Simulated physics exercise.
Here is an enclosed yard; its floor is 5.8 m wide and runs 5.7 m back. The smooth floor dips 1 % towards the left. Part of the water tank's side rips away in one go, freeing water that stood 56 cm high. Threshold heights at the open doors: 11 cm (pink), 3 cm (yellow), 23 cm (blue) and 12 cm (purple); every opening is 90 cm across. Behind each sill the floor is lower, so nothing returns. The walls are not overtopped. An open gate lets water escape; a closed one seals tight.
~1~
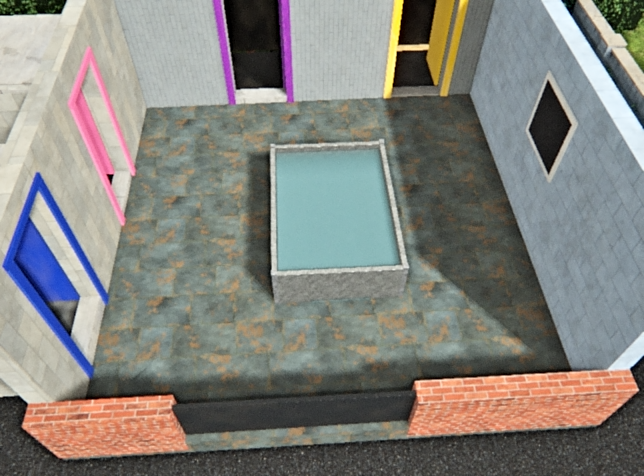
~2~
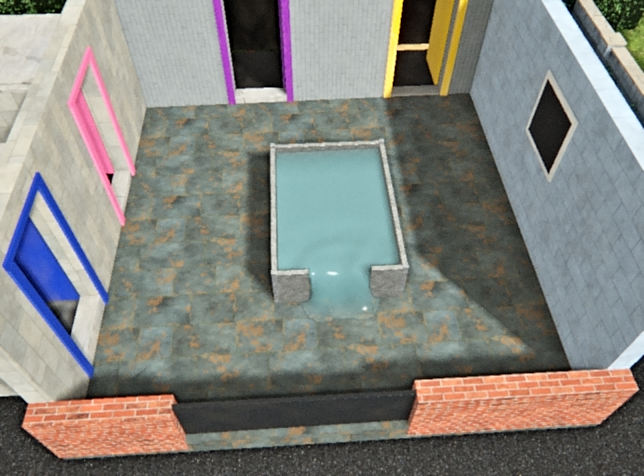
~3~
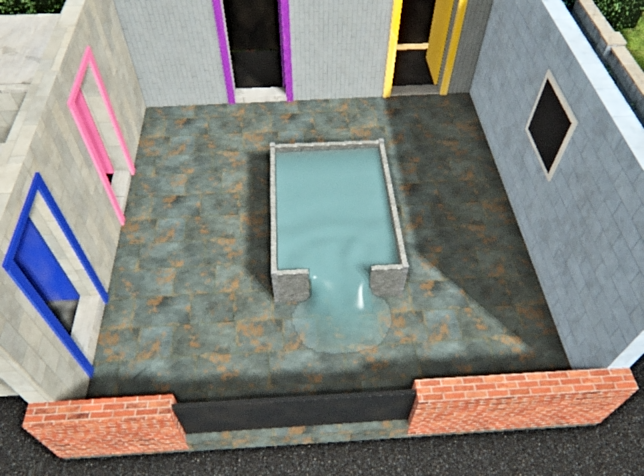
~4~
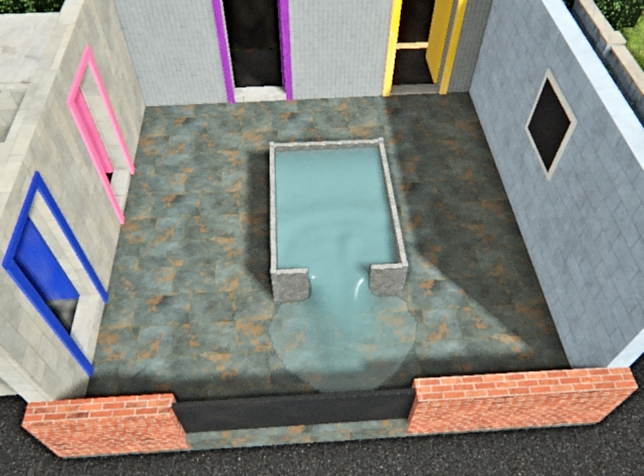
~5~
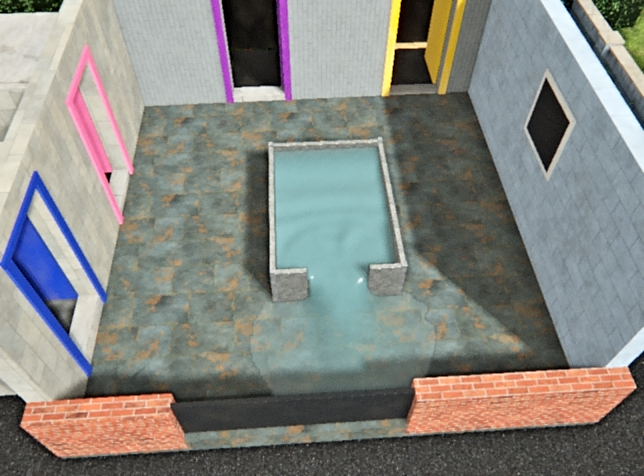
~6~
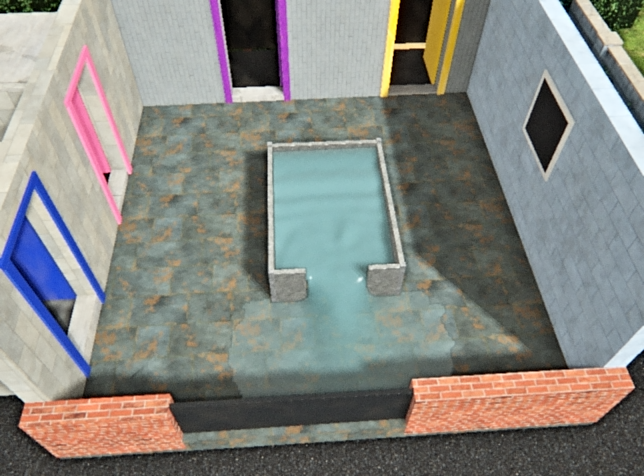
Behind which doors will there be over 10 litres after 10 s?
Within that time: At the pink door it stays under the limit; at the yellow door it goes over the limit; at the blue door it stays under the limit; at the purple door it stays under the limit.
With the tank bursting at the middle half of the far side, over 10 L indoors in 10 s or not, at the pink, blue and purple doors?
Against that limit: Pink not over, blue below, purple over.
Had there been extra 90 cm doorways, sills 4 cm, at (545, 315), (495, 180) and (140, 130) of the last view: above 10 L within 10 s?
In turn: Above, under, past it.
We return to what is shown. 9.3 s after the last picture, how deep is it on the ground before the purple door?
About 9.5 cm.
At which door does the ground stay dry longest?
Last comes the purple one.
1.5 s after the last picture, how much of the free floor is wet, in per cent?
Near 25 per cent is wet.
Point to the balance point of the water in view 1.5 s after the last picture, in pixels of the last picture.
Near (331, 282).
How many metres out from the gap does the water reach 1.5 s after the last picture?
About 3.4 m.
Then, 0.7 s after the last picture water covers 15 % of the floor and is deepest (34 cm) near (338, 301); pink door not reached, yellow door not reached, blue door not reached, purple door not reached.
Then, 1.5 s after the last picture water covers 25 % of the floor and is deepest (32 cm) near (348, 393); pink door not reached, yellow door not reached, blue door 9 cm at the sill, 0 L in, purple door not reached.
Then, 2.8 s after the last picture water covers 40 % of the floor and is deepest (22 cm) near (94, 425); pink door 3 cm at the sill, 0 L in, yellow door not reached, blue door 16 cm at the sill, 0 L in, purple door not reached.
Then, 5.3 s after the last picture water covers 90 % of the floor and is deepest (16 cm) near (78, 426); pink door 4 cm at the sill, 0 L in, yellow door 8 cm at the sill, 10 L in, blue door 12 cm at the sill, 0 L in, purple door 5 cm at the sill, 0 L in.
Then, 9.3 s after the last picture water covers 95 % of the floor and is deepest (11 cm) near (291, 167); pink door 4 cm at the sill, 0 L in, yellow door 7 cm at the sill, 64 L in, blue door 8 cm at the sill, 0 L in, purple door 9 cm at the sill, 0 L in.
